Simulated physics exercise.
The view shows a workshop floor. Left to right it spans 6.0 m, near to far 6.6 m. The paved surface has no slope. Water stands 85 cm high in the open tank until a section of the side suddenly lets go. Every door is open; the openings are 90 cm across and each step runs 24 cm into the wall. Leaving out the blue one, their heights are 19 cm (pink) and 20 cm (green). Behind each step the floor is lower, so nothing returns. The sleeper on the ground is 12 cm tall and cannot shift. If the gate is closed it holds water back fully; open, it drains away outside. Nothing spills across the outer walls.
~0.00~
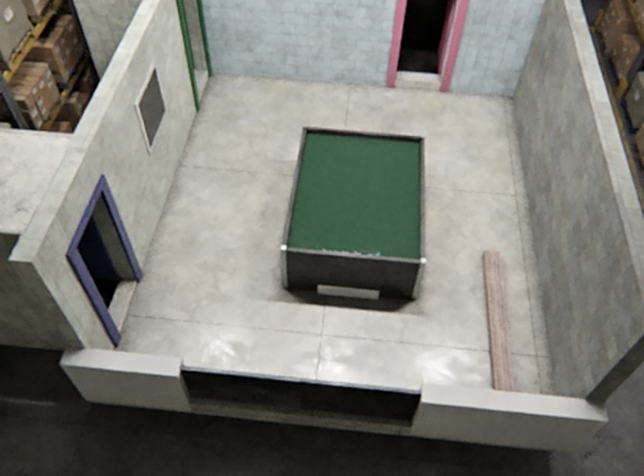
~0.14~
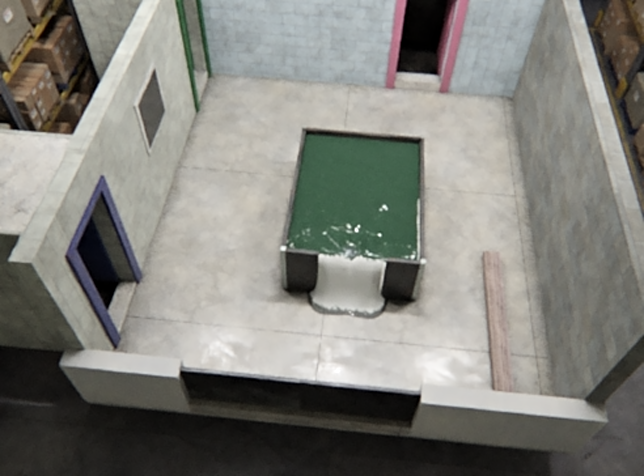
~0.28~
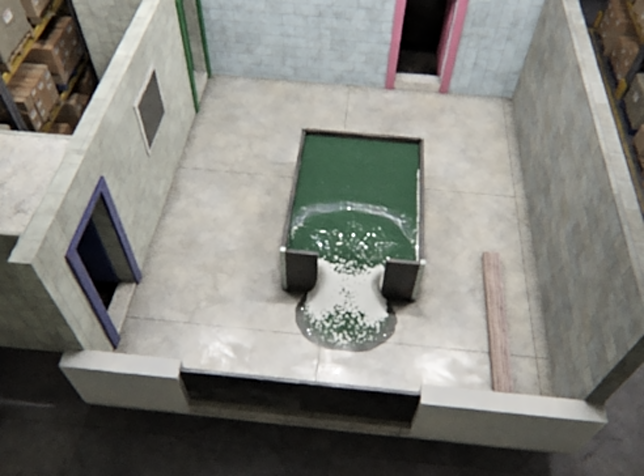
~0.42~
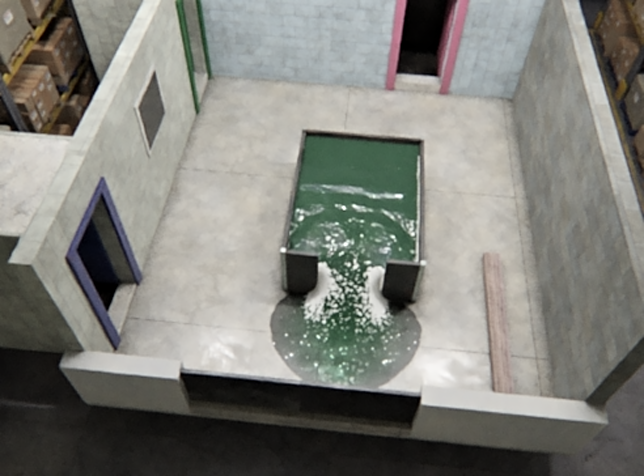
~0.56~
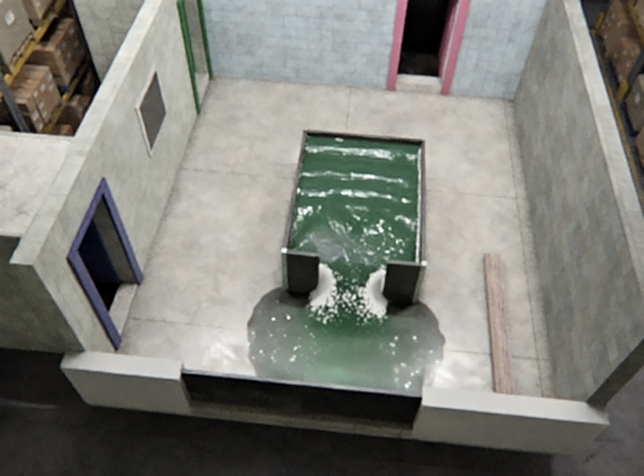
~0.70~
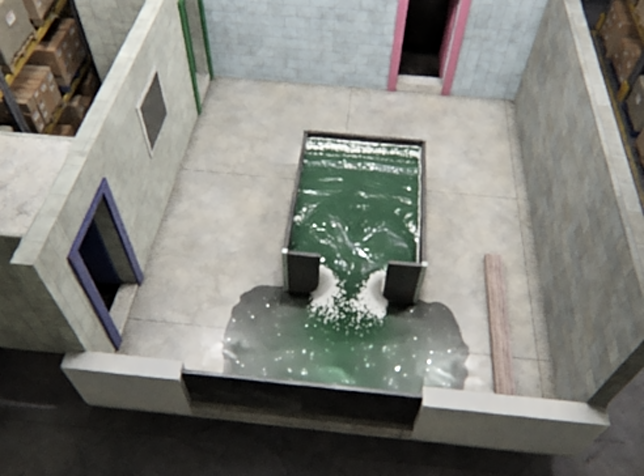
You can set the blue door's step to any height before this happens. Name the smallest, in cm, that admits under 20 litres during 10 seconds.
Close to 23 cm is just enough.
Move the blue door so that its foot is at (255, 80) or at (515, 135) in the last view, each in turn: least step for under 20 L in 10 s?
About 12.5 and 9.5 cm.
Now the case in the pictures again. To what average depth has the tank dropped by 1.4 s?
Roughly 61 cm on average.
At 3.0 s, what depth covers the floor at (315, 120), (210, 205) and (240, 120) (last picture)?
About 0, 2 and 0 cm.
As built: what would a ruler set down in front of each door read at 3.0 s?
In cm: Pink 0, green 0, blue 24.
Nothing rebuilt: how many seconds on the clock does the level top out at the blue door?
Around 2.4 s.
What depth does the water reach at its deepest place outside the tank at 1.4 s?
Up to some 50 cm.
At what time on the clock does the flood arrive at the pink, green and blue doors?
Arrival: Pink 4.5 s, green 4.0 s, blue 1.6 s.
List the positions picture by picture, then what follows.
In the first frame, still water, 85 cm deep, in the open tank at (358, 192); the blue door at (110, 269) is dry.
In the second frame, the gap is at (350, 279), the front 0.4 m out at (322, 309); the back of the open tank holds 85 cm.
In the third frame, the gap is at (350, 281), the front 0.9 m out at (330, 344); the back of the open tank holds 85 cm.
In the fourth frame, the gap is at (350, 283), the front 1.6 m out at a hidden place; the back of the open tank holds 85 cm.
In the fifth frame, the front is at a hidden place, 1.8 m from the gap at (351, 283); 3.7 m2 of floor is wet, 83 cm left at the back.
In the sixth frame, water pours out at (352, 283) and has run 1.9 m, to a hidden place; about 6 cm deep outside, 73 cm at the back; 1.6 m in a straight line remain to the blue door at (111, 273).
After 1.4 s water covers 20 % of the floor, deepest (50 cm) near (345, 300); it has not reached the blue door.
After 3.0 s water covers 45 % of the floor, deepest (36 cm) near (530, 425); 24 cm at the blue door, 82 litres in over its 8 cm step.
After 10.0 s water covers 95 % of the floor, deepest (16 cm) near (460, 164); 10 cm at the blue door, 283 litres in over its 8 cm step.
At the blue door as built, the water arrived by 1.7 s and peaked near 25 cm at 2.4 s.
Run again over the same 10 s with other heights there, 30 litres in over 21 cm, 3 litres over 28.5 cm. The limit of 20 litres is kept from about 23 cm up.
